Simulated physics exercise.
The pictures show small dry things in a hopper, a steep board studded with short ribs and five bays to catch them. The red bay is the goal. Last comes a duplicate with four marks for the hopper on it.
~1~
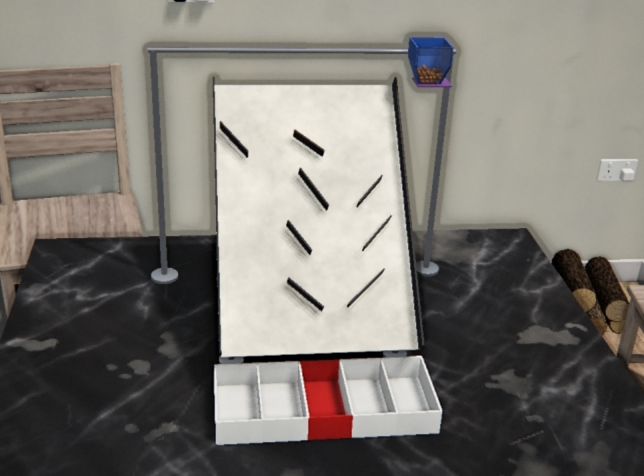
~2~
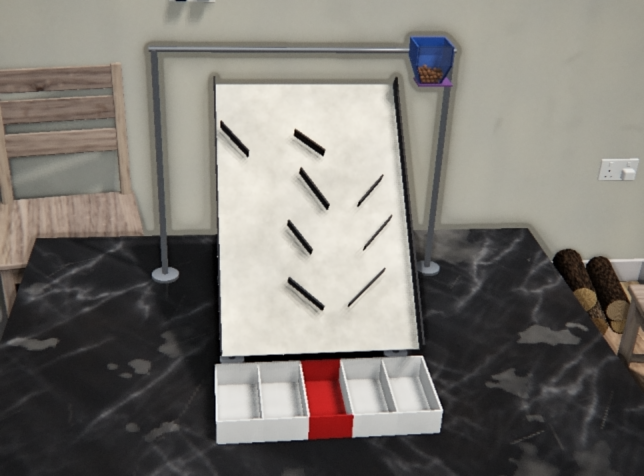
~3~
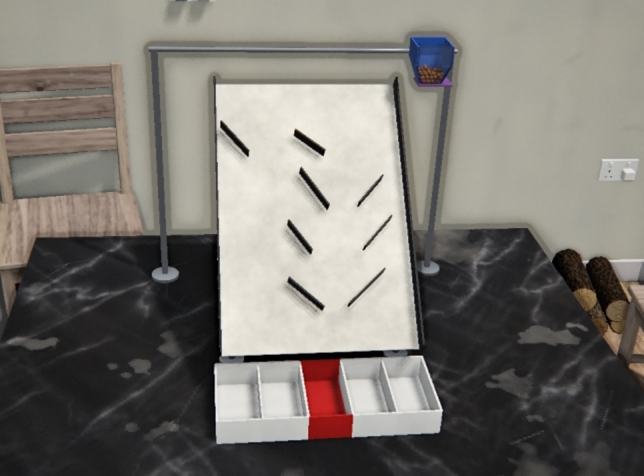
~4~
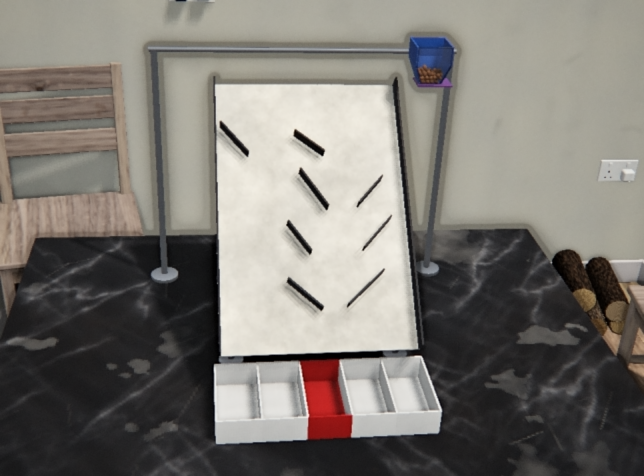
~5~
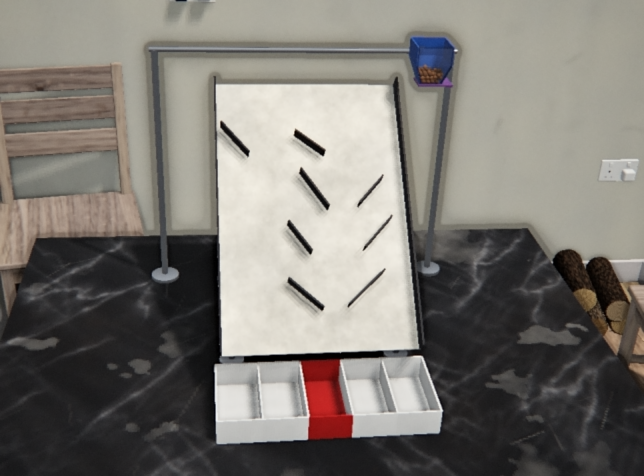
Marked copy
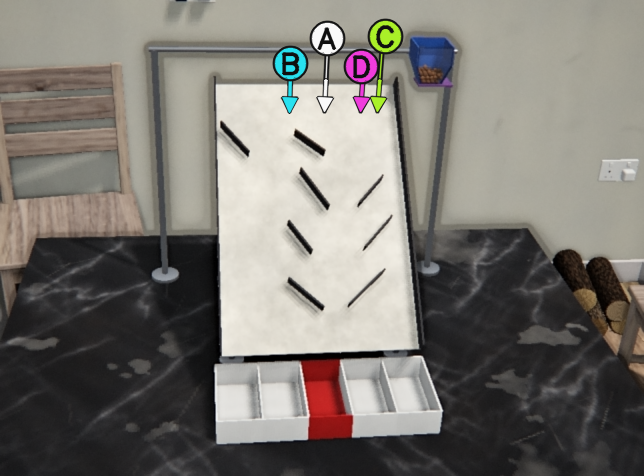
The clip opens on a blue hopper holding small orange-brown pieces, set at the right end of a metal rail above a steep pale board with dark ribs. Below sit five bays, the middle one red, all empty. The pieces stay in the hopper, and nothing visibly moves through the last view.
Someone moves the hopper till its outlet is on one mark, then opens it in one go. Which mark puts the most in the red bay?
A works best here.
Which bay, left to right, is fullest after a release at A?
It is the third one.
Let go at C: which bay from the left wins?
The fifth.
On the marked copy, mark A meets the board at (324, 106); mark B meets the board at (289, 106); mark C meets the board at (377, 106); mark D meets the board at (360, 106).
With A, most in the red bay, about a quarter in other bays.
With B, about a quarter in the red bay, about two thirds in other bays, a small part outside the box.
With C, about a quarter in the red bay, about two thirds in other bays, a stray few outside the box.
With D, about a third in the red bay, about two thirds in other bays.
